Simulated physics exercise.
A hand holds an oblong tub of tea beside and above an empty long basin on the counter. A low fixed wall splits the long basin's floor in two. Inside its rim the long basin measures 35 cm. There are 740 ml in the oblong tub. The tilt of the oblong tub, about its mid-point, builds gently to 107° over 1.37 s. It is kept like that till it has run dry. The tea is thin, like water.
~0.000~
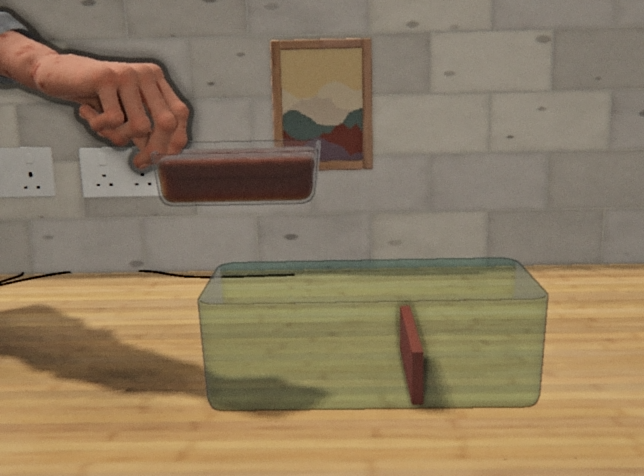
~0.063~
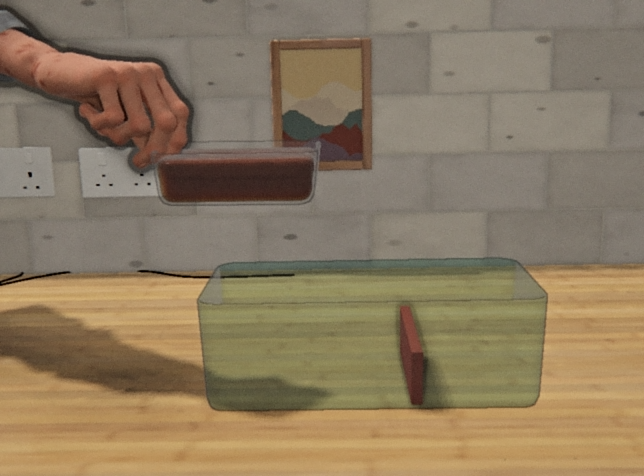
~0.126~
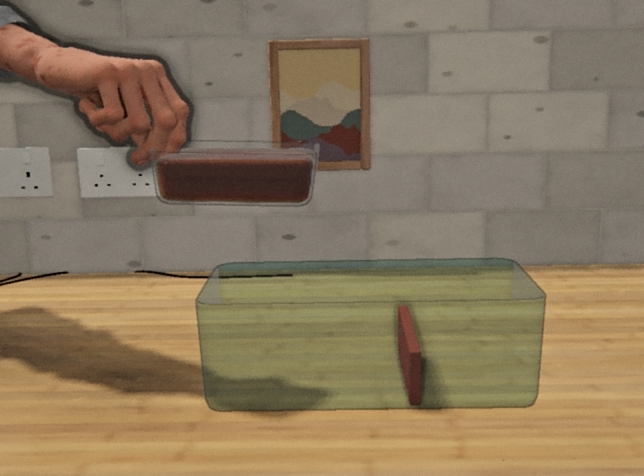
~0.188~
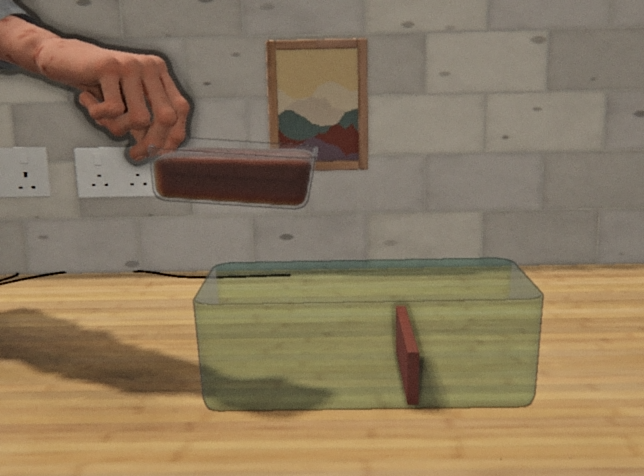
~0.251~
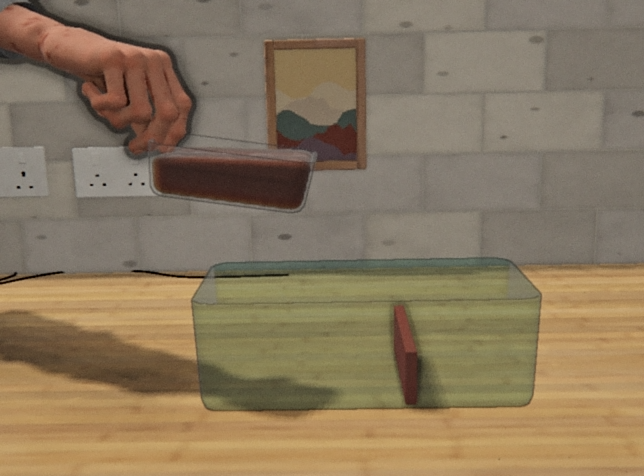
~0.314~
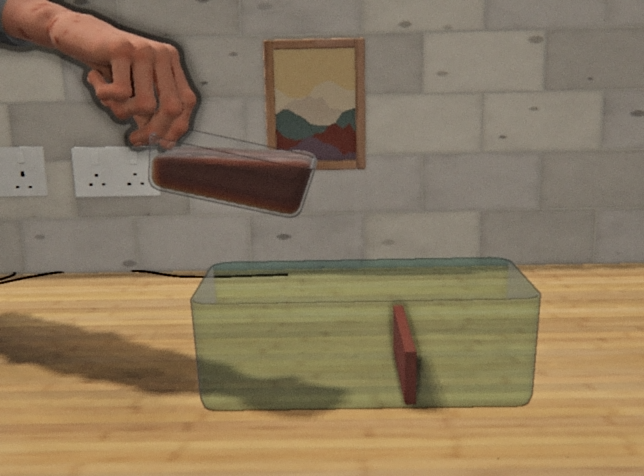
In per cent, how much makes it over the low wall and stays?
The far part has some 2 per cent.
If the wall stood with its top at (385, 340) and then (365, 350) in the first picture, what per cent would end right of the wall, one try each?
First 55, then 65 per cent.
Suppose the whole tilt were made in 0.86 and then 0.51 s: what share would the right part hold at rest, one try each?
In turn about 0 and 5 per cent.
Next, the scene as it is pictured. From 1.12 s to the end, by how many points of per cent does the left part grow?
About 5 per cent.
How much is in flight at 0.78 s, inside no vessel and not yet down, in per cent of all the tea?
Near 32 in a hundred.
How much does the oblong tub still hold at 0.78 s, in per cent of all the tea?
About 18 per cent.
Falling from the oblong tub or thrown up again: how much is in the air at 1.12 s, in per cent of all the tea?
About 3 per cent.
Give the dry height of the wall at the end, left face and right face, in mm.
Left about 38 mm, right about 58 mm.
Then, 0.78 s in, the tilt is 65° and 18 per cent is still to pour, 48 is left of the wall and 1 right of it.
Then, 1.12 s in, the tilt is 99° and 3 per cent is still to pour, 90 is left of the wall and 1 right of it.
Then, 1.48 s in, the tilt is 107° and 0 per cent is still to pour, 94 is left of the wall and 2 right of it.
Then, 1.87 s in, the tilt is 107° and 0 per cent is still to pour, 94 is left of the wall and 2 right of it.
Finally, 94 per cent lies left of the wall, 2 right of it and 4 outside.
